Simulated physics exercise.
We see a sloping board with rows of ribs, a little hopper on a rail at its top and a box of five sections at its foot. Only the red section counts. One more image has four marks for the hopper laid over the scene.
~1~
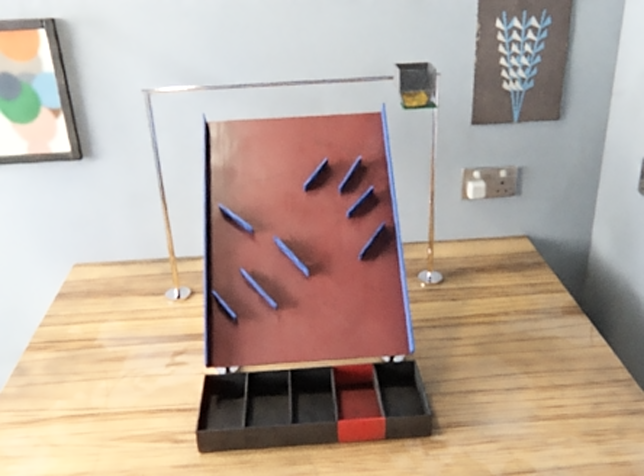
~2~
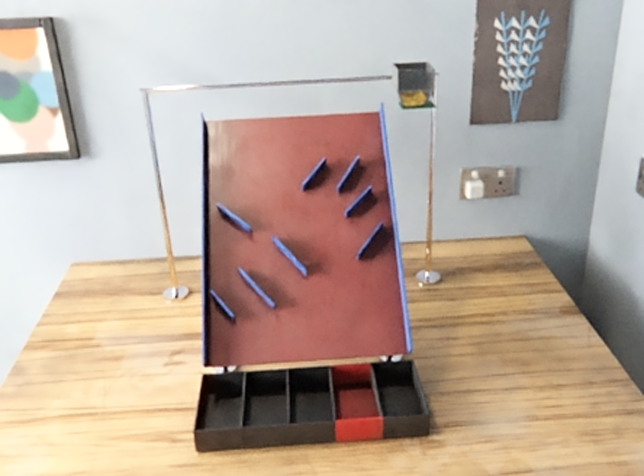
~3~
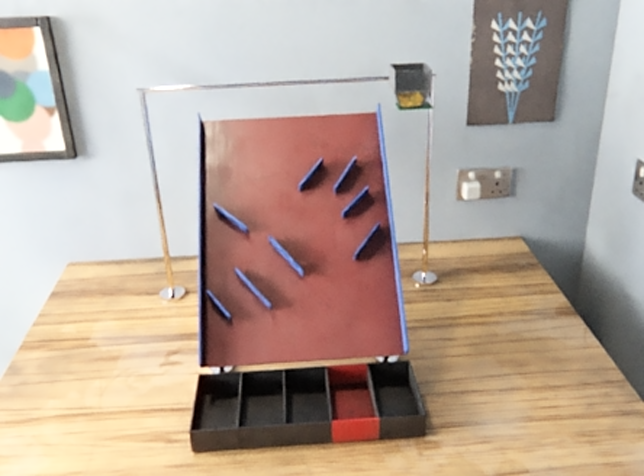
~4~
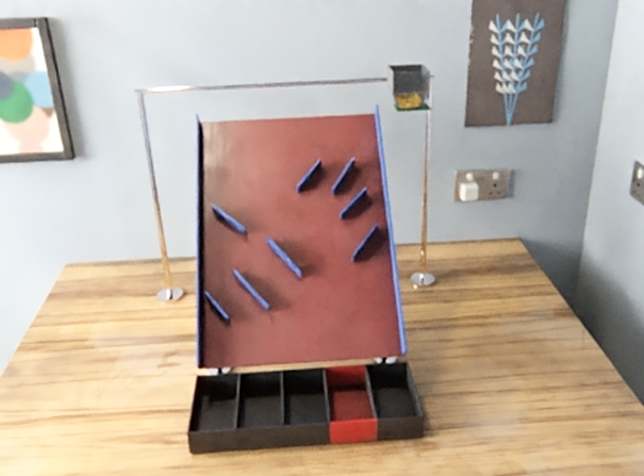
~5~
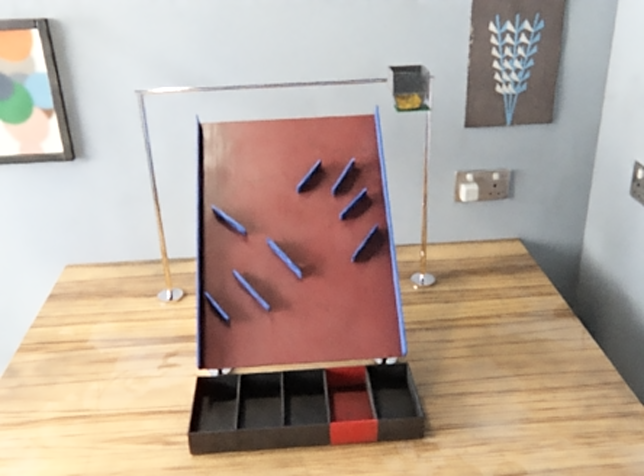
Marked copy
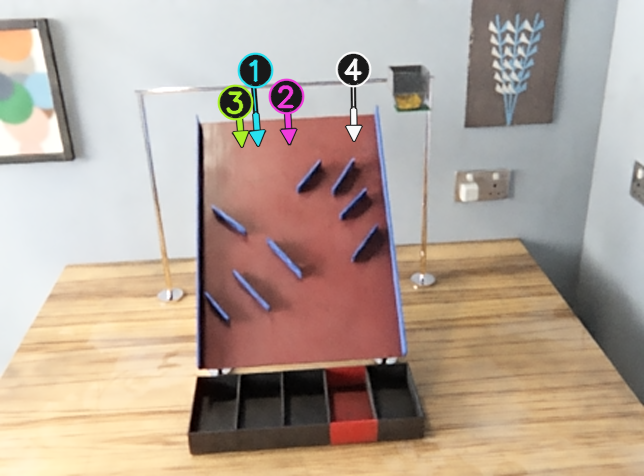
A reddish-brown sloping board with blue edges and scattered, slanted blue ribs stands on a striped wooden table, seen from the front and slightly above in a room with pale grey-blue walls. A small dark hopper holding yellowish pieces hangs at the right of a metal rail, above a black box whose fourth section is red. Nothing on the board moves; only the view shifts very slightly.
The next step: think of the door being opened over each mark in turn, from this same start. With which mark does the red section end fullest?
2 is best.
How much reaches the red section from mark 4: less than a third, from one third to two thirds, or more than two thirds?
Mark 4 gives less than a third.
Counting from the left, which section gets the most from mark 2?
The fourth from the left.
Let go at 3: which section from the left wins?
The third.
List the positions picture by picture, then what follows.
In the first picture, hopper (414, 100), puffed corn balls, door shut.
In the second picture, ribs (302, 185) to (325, 157), (338, 187) to (359, 155), (217, 203) to (250, 227).
In the third picture, ribs (343, 212) to (368, 186), (269, 236) to (303, 271), (355, 255) to (380, 221).
In the fourth picture, ribs (205, 291) to (228, 317), (234, 269) to (268, 306).
In the fifth picture, red section (354, 431), number 4 of 5 from the left.
On the marked copy, mark 1 meets the board at (257, 140); mark 2 meets the board at (289, 138); mark 3 meets the board at (241, 141); mark 4 meets the board at (354, 135).
If 1 is chosen, roughly a third in the red section, roughly two thirds in other sections, just a few outside the box.
If 2 is chosen, roughly two thirds in the red section, roughly a quarter in other sections.
If 3 is chosen, roughly a quarter in the red section, the larger part in other sections.
If 4 is chosen, about a tenth in the red section, the larger part in other sections, just a few outside the box.
